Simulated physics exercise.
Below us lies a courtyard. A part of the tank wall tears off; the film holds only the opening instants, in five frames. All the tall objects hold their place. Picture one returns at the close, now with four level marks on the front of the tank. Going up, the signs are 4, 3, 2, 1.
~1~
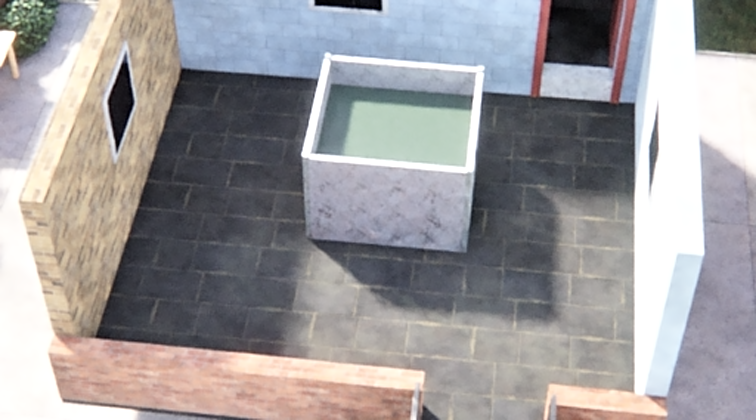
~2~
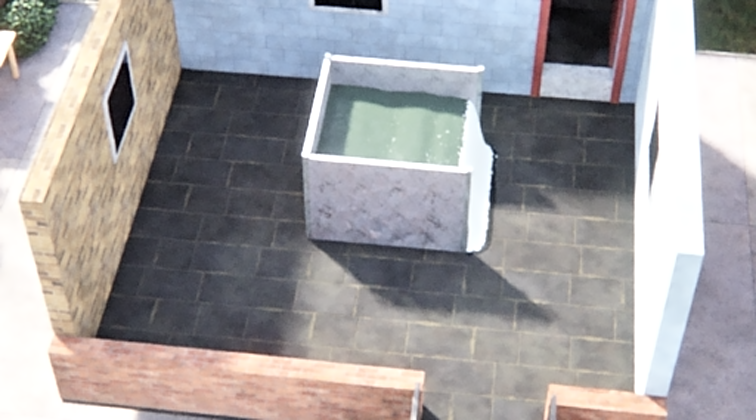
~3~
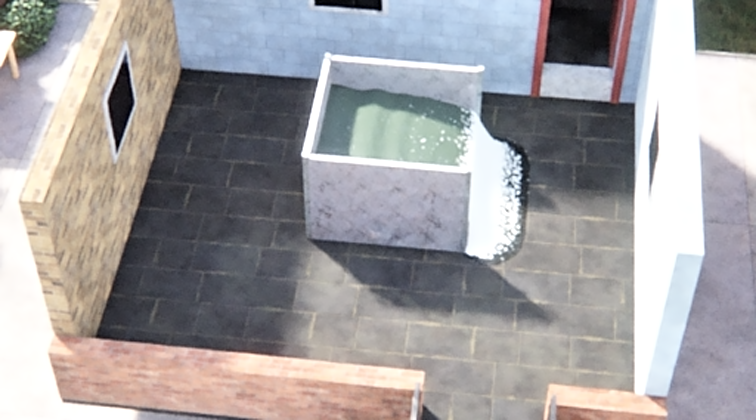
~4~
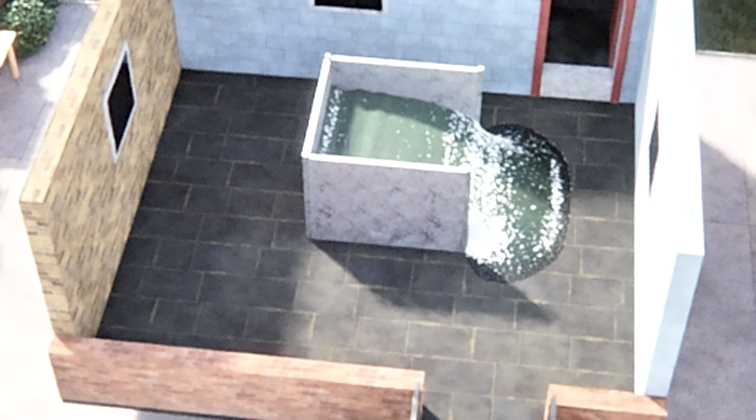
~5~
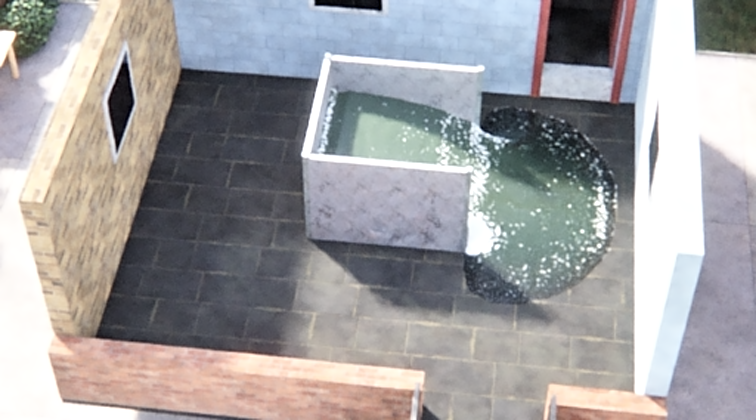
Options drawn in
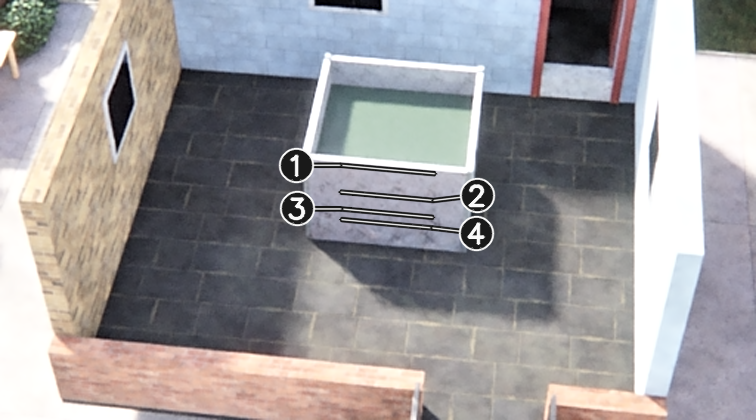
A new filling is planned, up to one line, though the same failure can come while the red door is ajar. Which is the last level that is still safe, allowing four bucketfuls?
Go for 2.
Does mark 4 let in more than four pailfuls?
No, not at all.
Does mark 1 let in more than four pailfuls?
Yes, it does.
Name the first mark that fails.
Mark 1.
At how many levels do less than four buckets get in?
Three.
On the marked copy, 1 at (387, 169); 2 at (387, 196); 3 at (386, 213); 4 at (386, 223); from the bottom up 4, 3, 2, 1.
With 1, about 10 bucketfuls get in.
With 2, a bucket or two gets in.
With 3, nothing gets over.
With 4, nothing gets over.
